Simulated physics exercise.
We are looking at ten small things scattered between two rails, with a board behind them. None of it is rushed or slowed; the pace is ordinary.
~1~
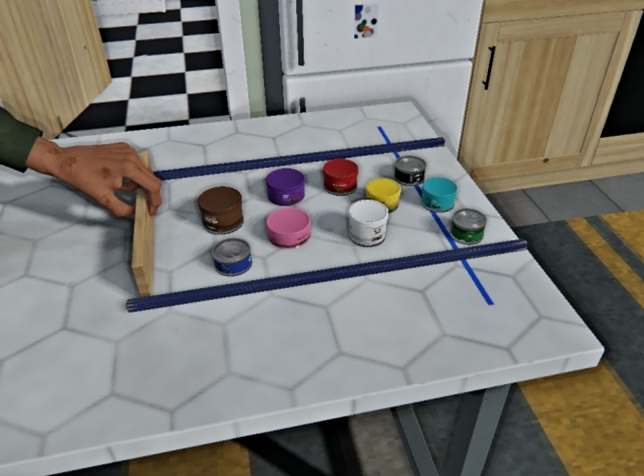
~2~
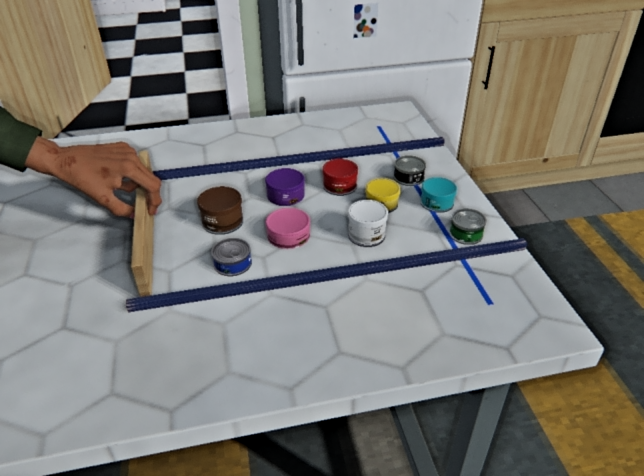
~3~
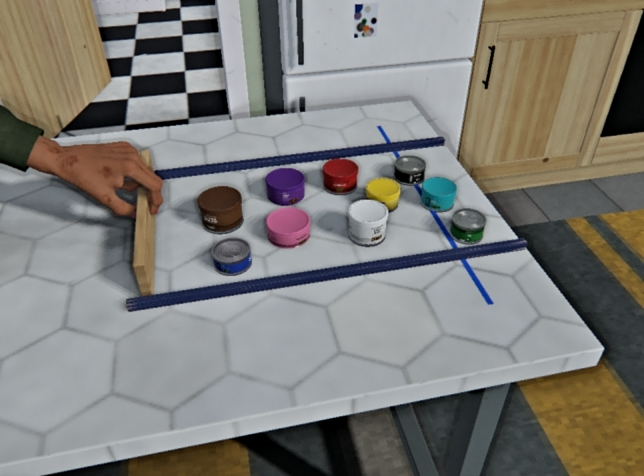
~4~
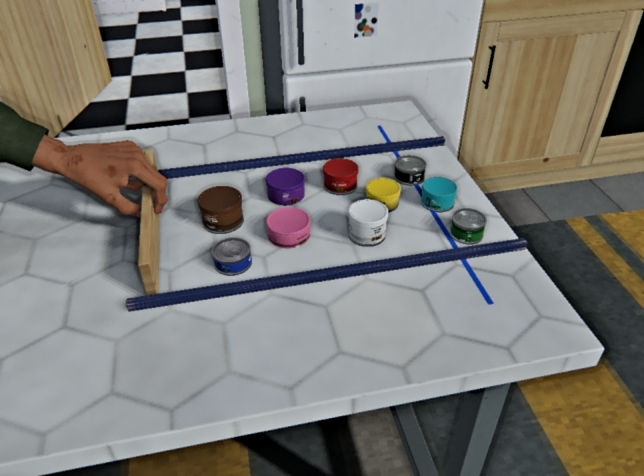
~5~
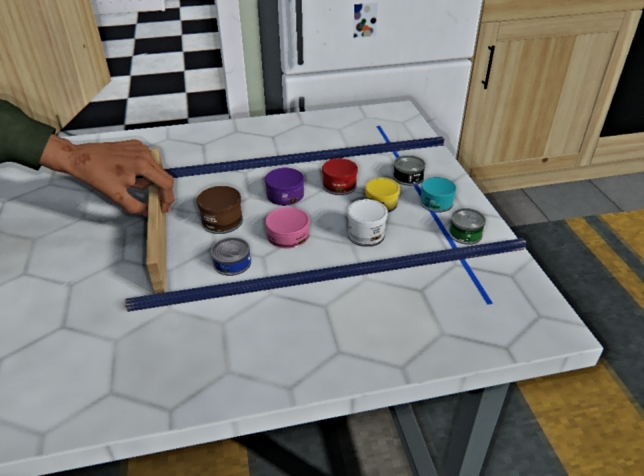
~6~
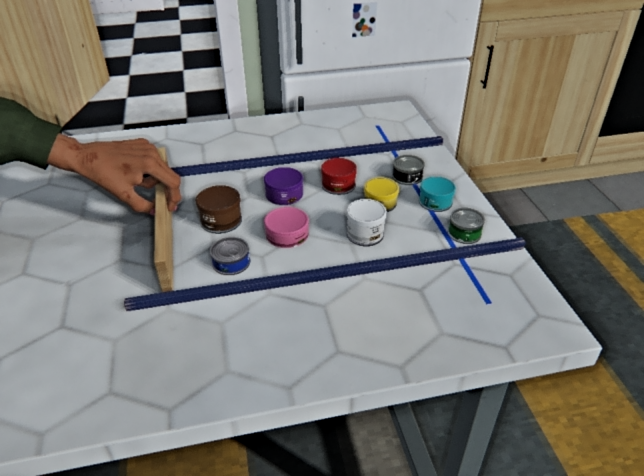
A hand slides a wooden board slightly right between two rails, toward the small colored pots.
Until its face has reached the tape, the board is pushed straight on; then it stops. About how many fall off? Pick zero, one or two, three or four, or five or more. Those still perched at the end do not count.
Three or four fall off.
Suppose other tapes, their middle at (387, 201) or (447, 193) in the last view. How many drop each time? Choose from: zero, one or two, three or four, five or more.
First spot, none at all; second spot, five or more.
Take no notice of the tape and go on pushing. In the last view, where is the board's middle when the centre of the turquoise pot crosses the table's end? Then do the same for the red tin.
The middle sits near (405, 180) for the first and near (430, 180) for the other.
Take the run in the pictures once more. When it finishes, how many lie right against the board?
It is in contact with 4.
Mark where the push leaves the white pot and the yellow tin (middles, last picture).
Final spots - white pot (493, 211), yellow tin (475, 187).
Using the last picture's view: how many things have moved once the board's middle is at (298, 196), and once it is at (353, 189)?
The number moved is 6 and then 9.
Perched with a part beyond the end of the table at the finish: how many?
The count would be 3.
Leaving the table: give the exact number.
Fallen: 3.
Soon after, none off yet; green tin at rest near (466, 226); turquoise pot at rest near (437, 194); black tin at rest near (408, 170).
After that, none off yet; green tin at rest near (466, 226); turquoise pot at rest near (437, 194); black tin moving near (417, 169).
In the end, the number that fall off is three or four; gone, black tin, turquoise pot and green tin.
